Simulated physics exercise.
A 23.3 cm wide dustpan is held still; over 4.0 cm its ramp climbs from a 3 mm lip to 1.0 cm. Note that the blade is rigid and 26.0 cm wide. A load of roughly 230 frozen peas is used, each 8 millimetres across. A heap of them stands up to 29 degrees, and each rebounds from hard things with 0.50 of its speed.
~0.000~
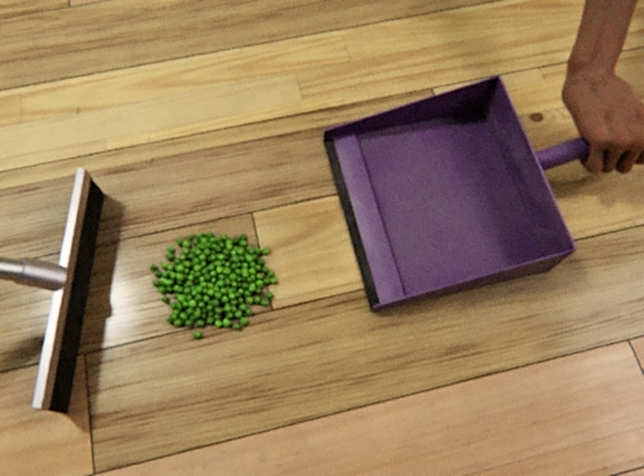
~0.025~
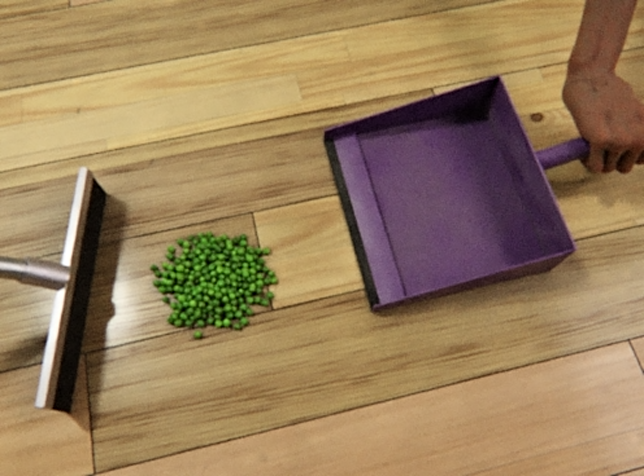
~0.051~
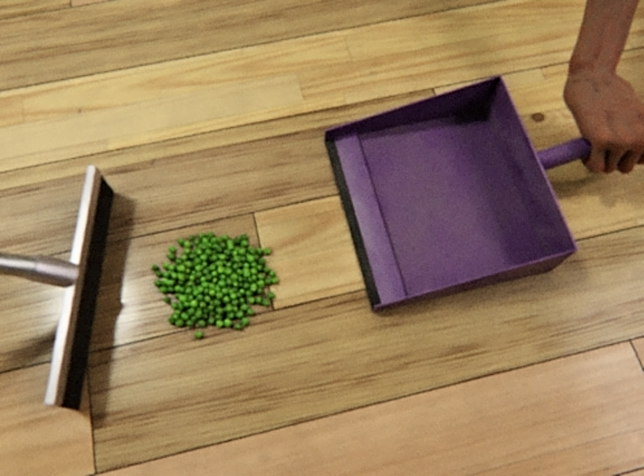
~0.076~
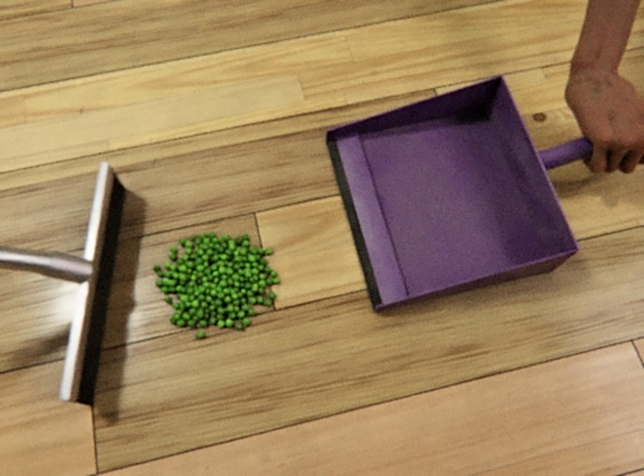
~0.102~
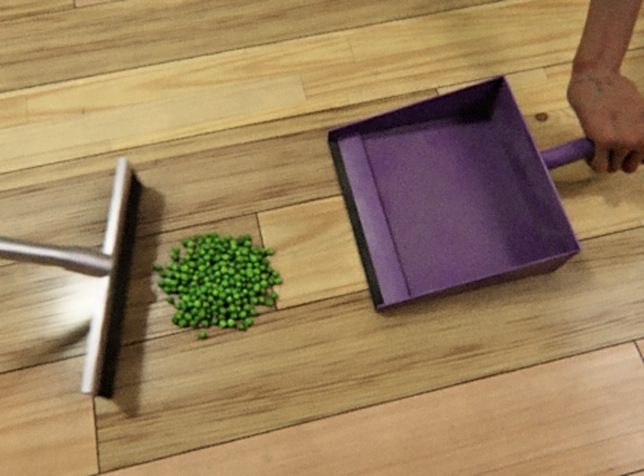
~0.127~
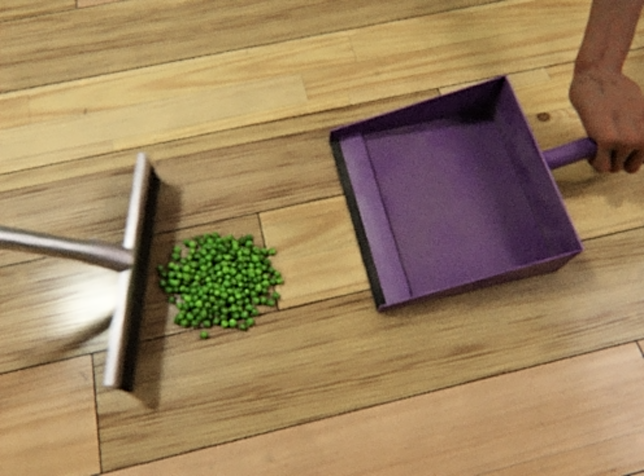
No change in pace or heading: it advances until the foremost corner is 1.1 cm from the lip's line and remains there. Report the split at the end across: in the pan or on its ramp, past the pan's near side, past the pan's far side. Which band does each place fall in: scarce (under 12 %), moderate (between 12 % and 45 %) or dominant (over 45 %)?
Result: Pan: A modest portion lands there; near side: A modest portion lands there; far side: A scattering lands there.
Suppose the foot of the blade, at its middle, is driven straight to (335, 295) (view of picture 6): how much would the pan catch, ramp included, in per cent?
About 25 per cent.
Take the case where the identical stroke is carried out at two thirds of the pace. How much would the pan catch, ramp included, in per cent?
I'd put it at roughly 5 per cent.
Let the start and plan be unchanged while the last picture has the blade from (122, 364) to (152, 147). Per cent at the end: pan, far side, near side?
Pan 20; far 0; near 25.
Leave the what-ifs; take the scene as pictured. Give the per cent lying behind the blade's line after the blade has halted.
Roughly 0 percent of it.
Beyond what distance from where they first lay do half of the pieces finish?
I'd say close to 18 cm.
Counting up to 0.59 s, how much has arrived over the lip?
By that time, around 25 percent.
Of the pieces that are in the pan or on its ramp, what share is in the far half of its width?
I'd put it at around 30 per cent.
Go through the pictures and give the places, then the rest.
In the first frame, blade from (43, 405) to (85, 176), moved 0.0 cm, 0 of the pieces shifted so far; middle of the pieces at (213, 280); pan at (447, 199).
In the second frame, blade from (46, 404) to (87, 175), moved 0.3 cm, 0 of the pieces shifted so far; middle of the pieces at (213, 280).
In the third frame, blade from (55, 402) to (95, 173), moved 1.1 cm, 0 of the pieces shifted so far; middle of the pieces at (214, 281).
In the fourth frame, blade from (70, 397) to (108, 170), moved 2.3 cm, 0 of the pieces shifted so far; middle of the pieces at (216, 281).
In the fifth frame, blade from (91, 390) to (126, 166), moved 4.2 cm, 0 of the pieces shifted so far; middle of the pieces at (218, 281).
In the sixth frame, blade from (113, 383) to (145, 161), moved 6.2 cm, 0 of the pieces shifted so far; middle of the pieces at (219, 281); pan at (453, 200). The blade's pace is about 0.81 m/s, heading 7 degrees away from the viewer's side.
Then, at 0.27 s, middle of the blade 14 cm from the lip; 0 % over the lip, far side 0 %, near side 5 %.
After 0.36 s, middle of the blade 7 cm from the lip; 0 % over the lip, far side 0 %, near side 15 %.
Then, at 0.59 s, middle of the blade 4 cm from the lip; 25 % over the lip, far side 0 %, near side 20 %.
At rest (1.3 s), pan 20 %, near side 20 %, far side 0 %, in front of the lip or behind the blade 55 %.
